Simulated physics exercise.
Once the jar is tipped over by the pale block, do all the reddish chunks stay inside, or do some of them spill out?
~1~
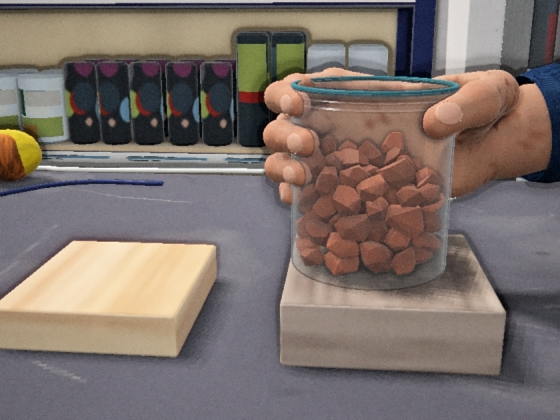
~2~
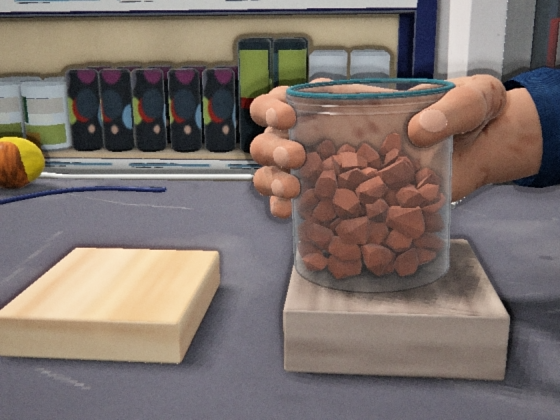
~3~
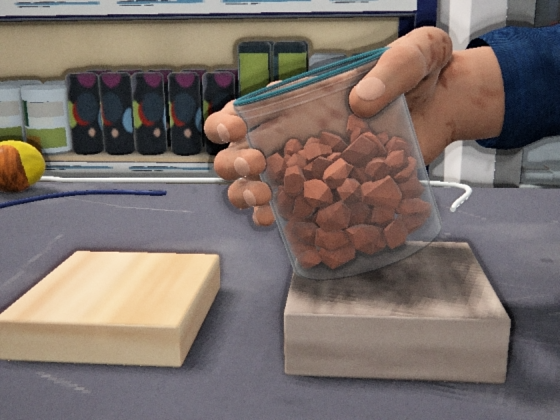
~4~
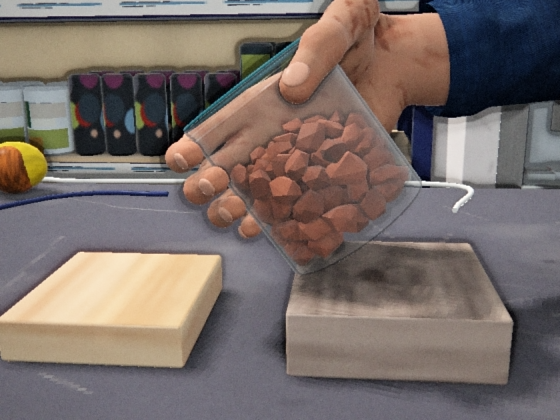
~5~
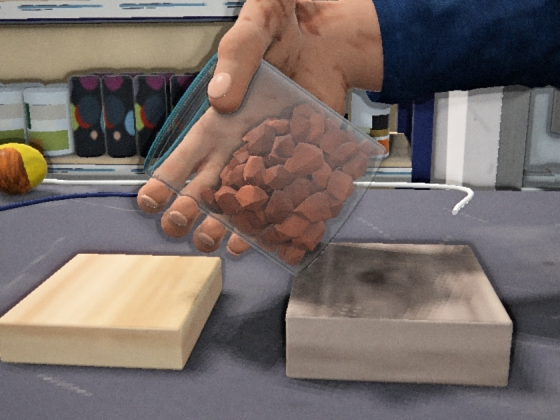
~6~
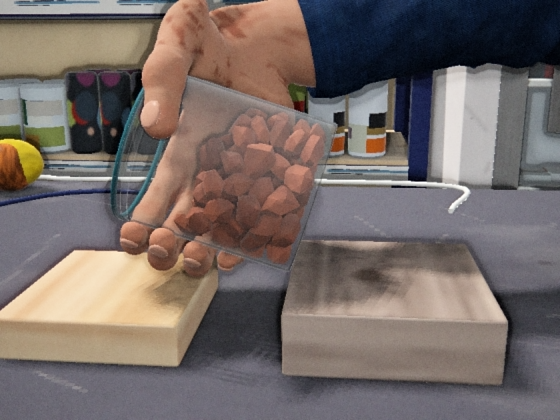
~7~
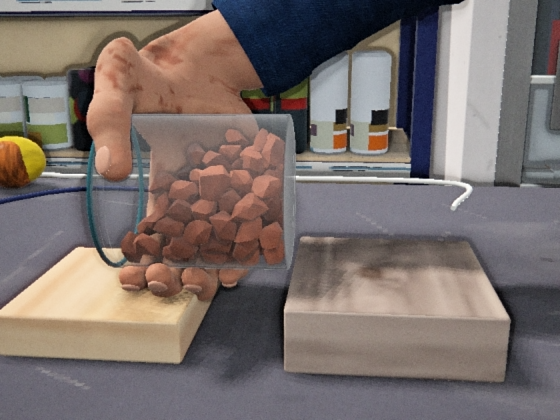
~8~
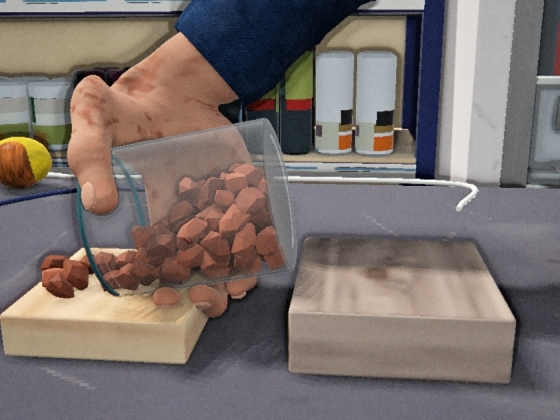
Some of them spill out. A few chunks tumble from the jar's mouth onto the pale block, while most are still inside.
On a gray tabletop, a hand lifted an open clear jar of reddish brick chunks off a gray block, swung it left while tipping it onto its side, and lowered it by the pale block, where a few chunks spilled out.
